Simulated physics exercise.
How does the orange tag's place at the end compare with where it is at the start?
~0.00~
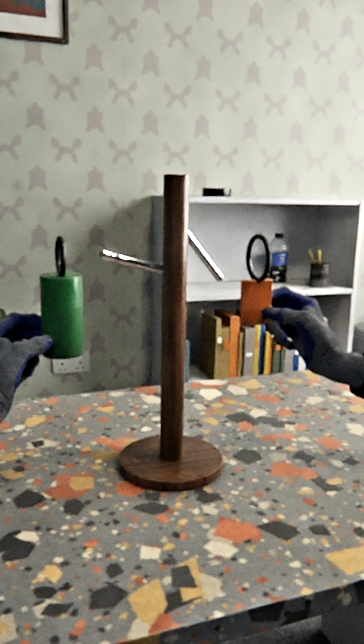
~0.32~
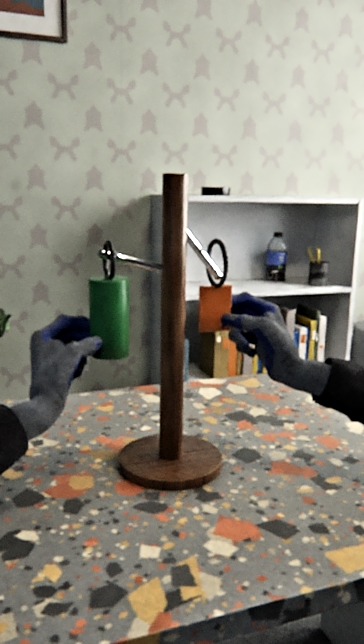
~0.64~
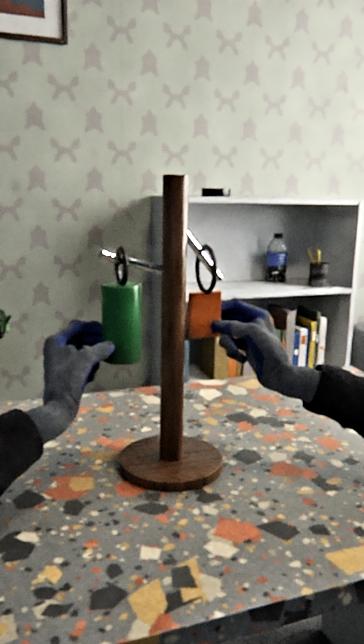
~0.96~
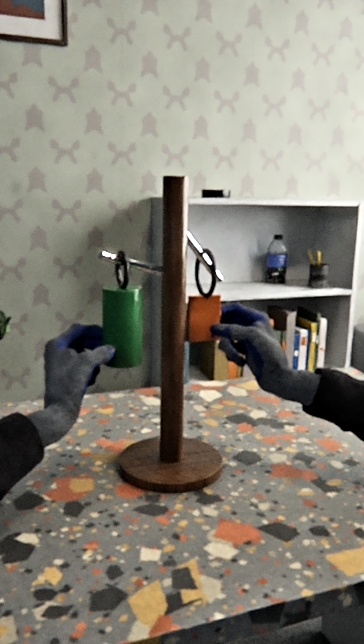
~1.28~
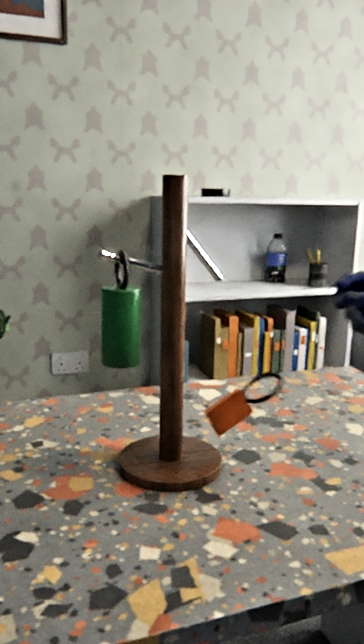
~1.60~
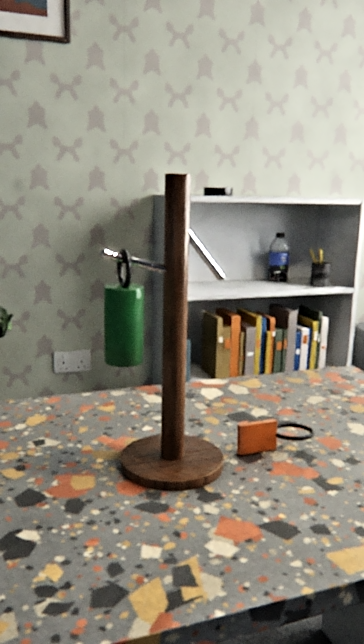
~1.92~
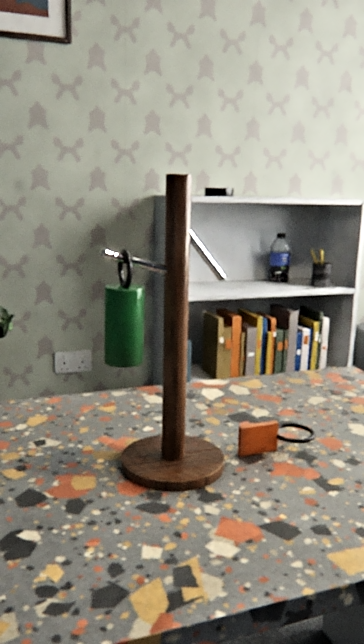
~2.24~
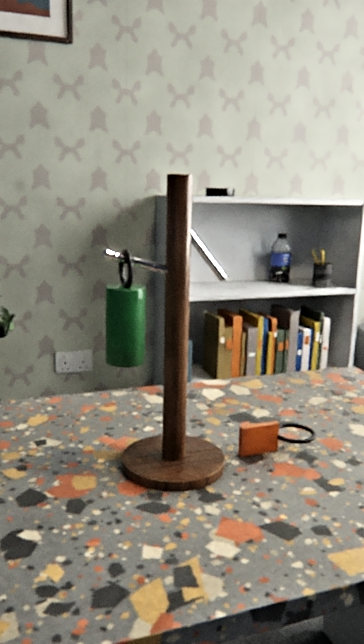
At the start the orange tag is held up in the air by the hand on the right. At the end it lies on the table, to the right of the stand's base.
